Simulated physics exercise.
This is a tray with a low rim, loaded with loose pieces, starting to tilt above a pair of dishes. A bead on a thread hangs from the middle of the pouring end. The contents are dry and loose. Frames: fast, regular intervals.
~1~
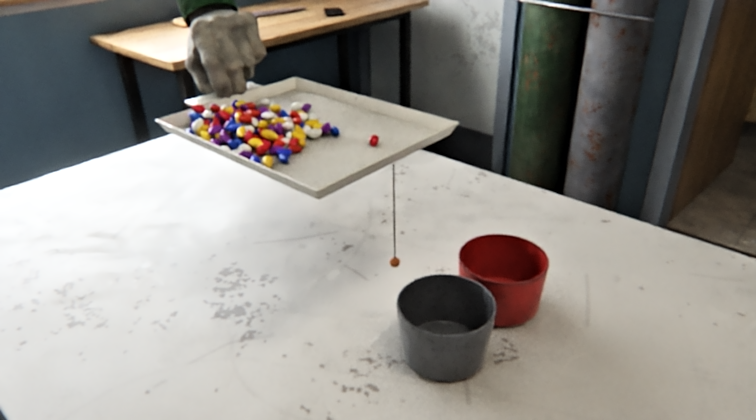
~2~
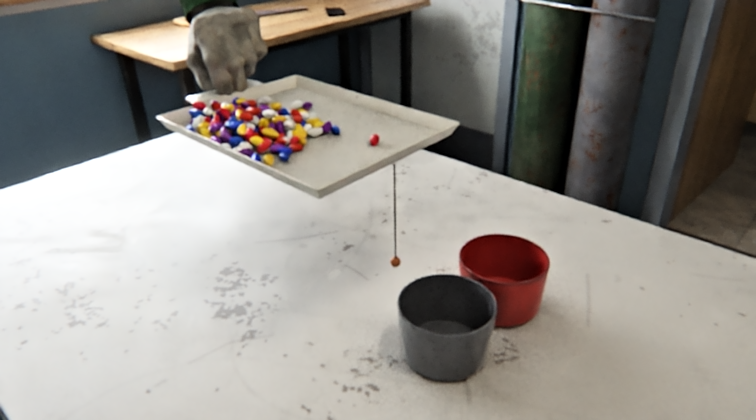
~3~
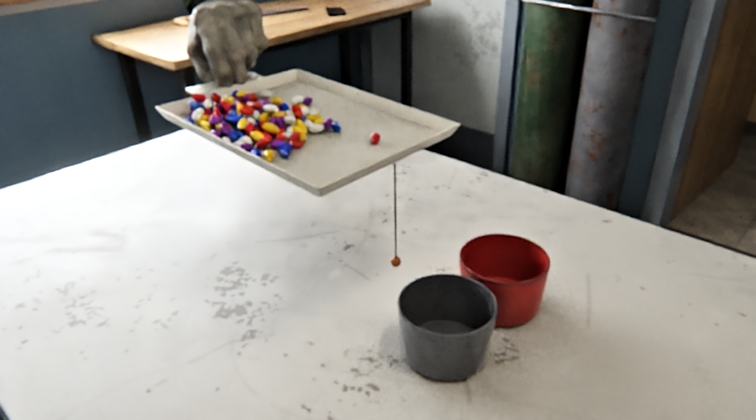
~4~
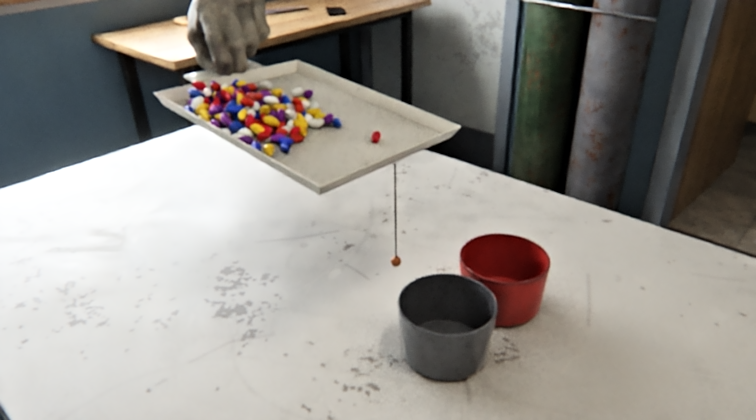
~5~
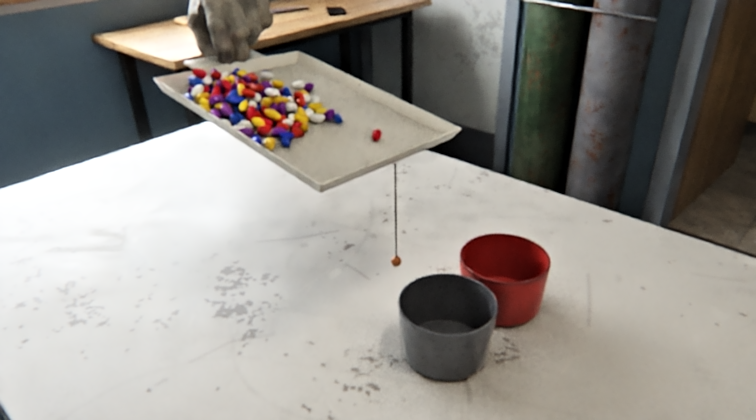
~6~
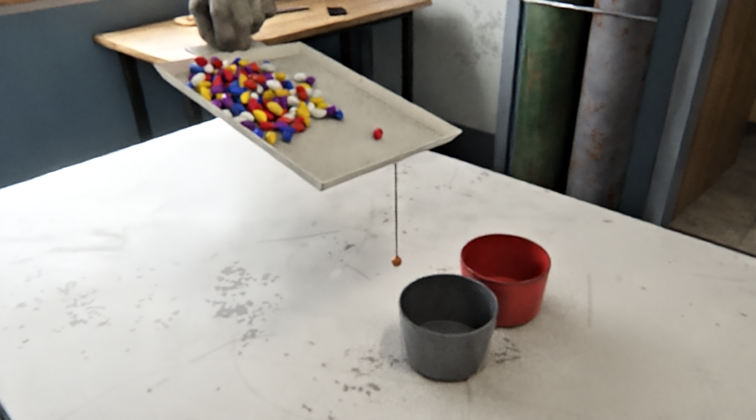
A gray-gloved hand slowly raised the far left end of a pale tray of colorful jelly beans, tilting it gradually above a gray dish and a red one, while a bead hung nearly still.
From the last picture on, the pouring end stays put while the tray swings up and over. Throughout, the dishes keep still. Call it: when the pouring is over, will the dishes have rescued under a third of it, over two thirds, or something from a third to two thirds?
I'd call it something from a third to two thirds rescued.
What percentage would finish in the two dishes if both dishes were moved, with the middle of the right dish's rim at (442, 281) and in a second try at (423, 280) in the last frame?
Respectively 40 % and 30 %.
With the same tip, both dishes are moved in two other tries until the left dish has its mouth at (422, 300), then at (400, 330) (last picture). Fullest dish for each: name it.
With the first placement it's the one to the right, with the second it's the one to the right.
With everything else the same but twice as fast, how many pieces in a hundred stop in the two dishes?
Close to 70 per cent.
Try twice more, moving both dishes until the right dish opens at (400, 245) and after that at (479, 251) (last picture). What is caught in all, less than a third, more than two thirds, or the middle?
In order of the places: Under a third, then beyond two thirds.
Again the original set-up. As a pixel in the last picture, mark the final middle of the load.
Close to (482, 298), more or less.
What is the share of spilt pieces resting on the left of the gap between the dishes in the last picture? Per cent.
Share to the left: Near 70 per cent.
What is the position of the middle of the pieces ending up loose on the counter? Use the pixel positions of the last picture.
The centre sits close to (453, 282).
Soon, tray tipped steeply; about half on the tray; a small part in the left dish; about a quarter in the right dish; a small part outside both; about a quarter in the air.
A while on, tray tipped right over; about a quarter in the left dish; about a third in the right dish; about half outside both.
Towards the end, tray tipped past a quarter turn; about a quarter in the left dish; about a third in the right dish; about half outside both.
Finally, tray tipped past a quarter turn; about a quarter in the left dish; about a third in the right dish; about half outside both.
